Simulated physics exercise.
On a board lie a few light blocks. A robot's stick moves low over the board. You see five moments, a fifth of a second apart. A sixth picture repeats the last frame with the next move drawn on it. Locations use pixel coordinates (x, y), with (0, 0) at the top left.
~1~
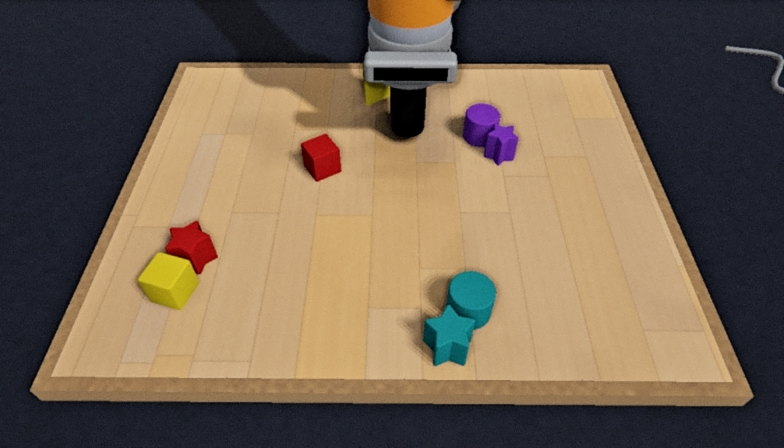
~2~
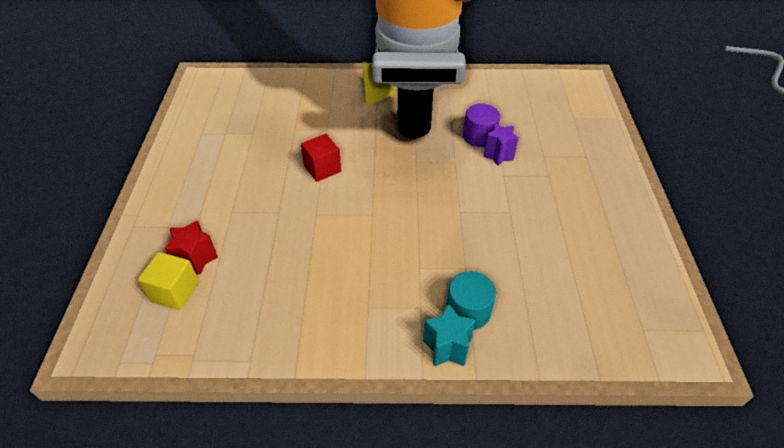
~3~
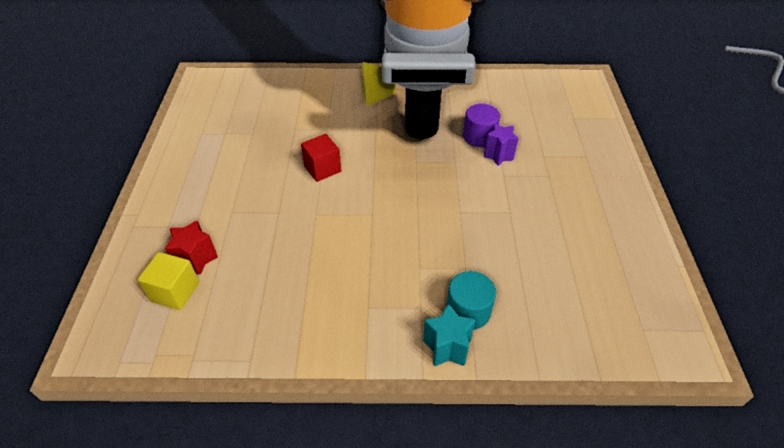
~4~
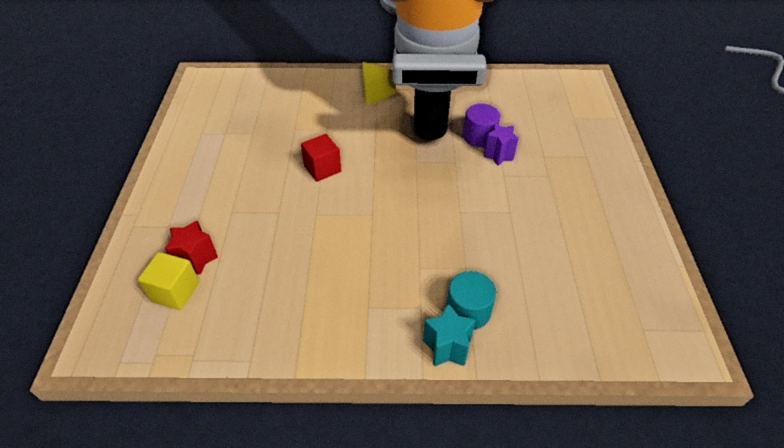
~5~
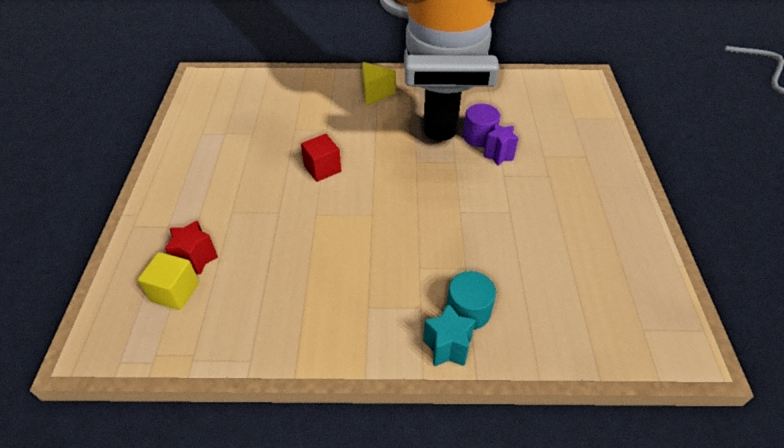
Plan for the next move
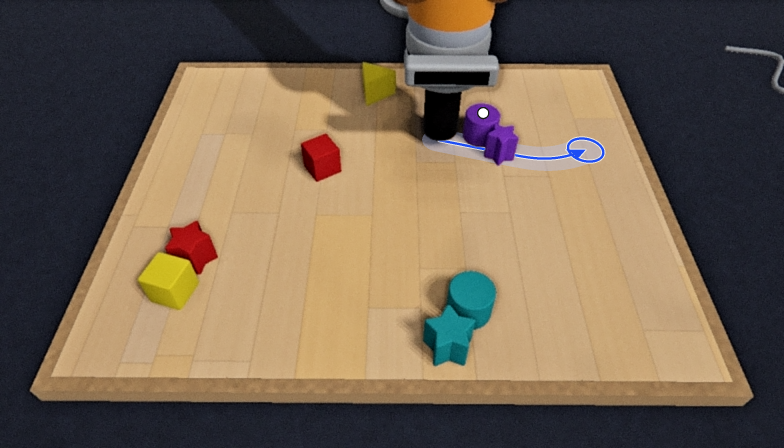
A robot arm's black stick slid a short way to the right across the top of the wooden board, nearing the purple disc and star, while all the colored blocks stayed still.
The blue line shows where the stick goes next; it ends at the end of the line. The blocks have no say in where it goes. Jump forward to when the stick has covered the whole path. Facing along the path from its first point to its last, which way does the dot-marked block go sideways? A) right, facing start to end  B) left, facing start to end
I choose B.
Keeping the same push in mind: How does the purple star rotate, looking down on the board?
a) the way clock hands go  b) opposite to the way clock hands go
Letter a.
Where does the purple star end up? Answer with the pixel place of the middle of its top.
At (597, 150).
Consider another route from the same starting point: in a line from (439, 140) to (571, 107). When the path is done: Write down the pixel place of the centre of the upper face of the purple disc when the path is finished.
So, by the moment the path ends, you'll find the top centre of the purple disc at (558, 112).
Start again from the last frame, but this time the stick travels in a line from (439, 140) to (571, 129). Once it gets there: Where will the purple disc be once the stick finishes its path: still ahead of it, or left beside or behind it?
It rides in front to the end.
The drawn path runs from (439, 140) via (488, 150) and (540, 158), ending at (586, 150); the dot is on the purple disc.
On the path given first. One third of the way, stick at (491, 141); purple disc at (512, 109); purple star at (521, 136).
Two thirds of the way, stick at (542, 150); purple disc at (515, 108); purple star at (575, 147).
At the end, stick at (589, 141); purple disc at (515, 108); purple star at (597, 150), turned 50° clockwise.
